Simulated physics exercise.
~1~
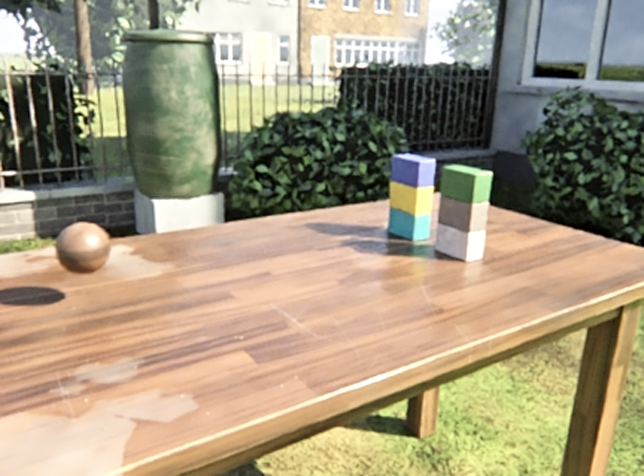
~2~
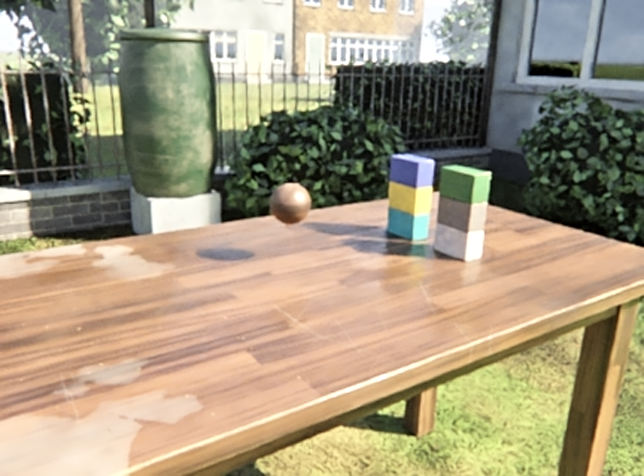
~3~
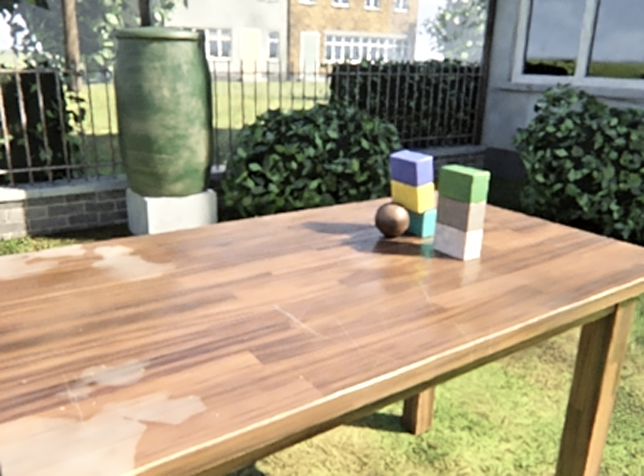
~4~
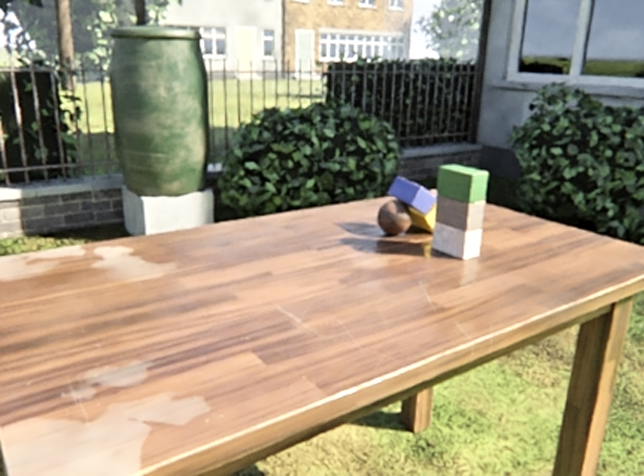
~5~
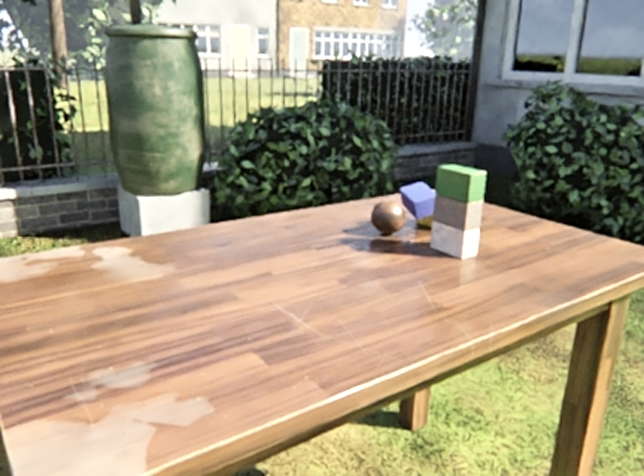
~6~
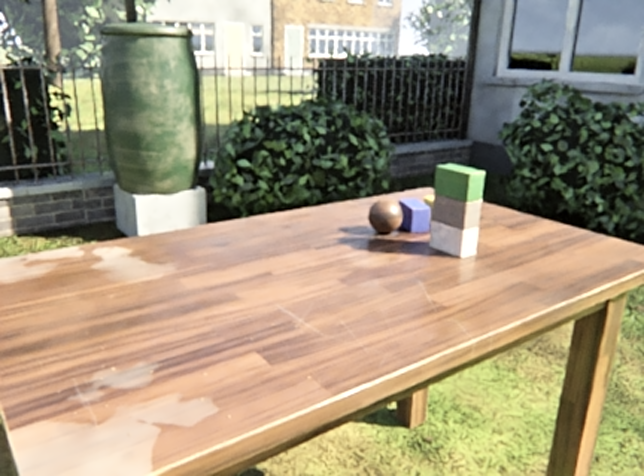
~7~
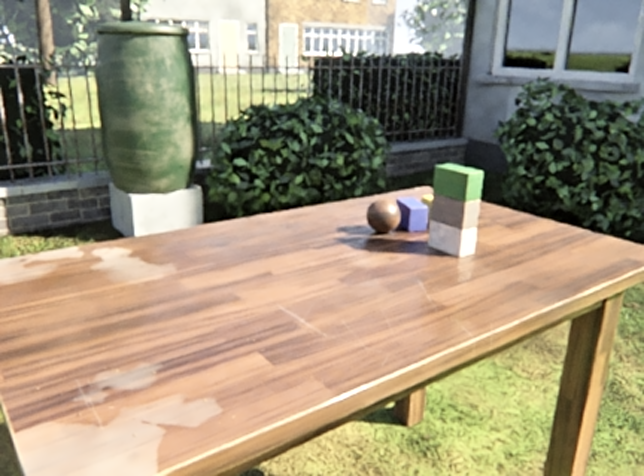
Brown ball flying right over a wooden garden table, knocking down one stack of coloured blocks while the green-topped stack stays standing.
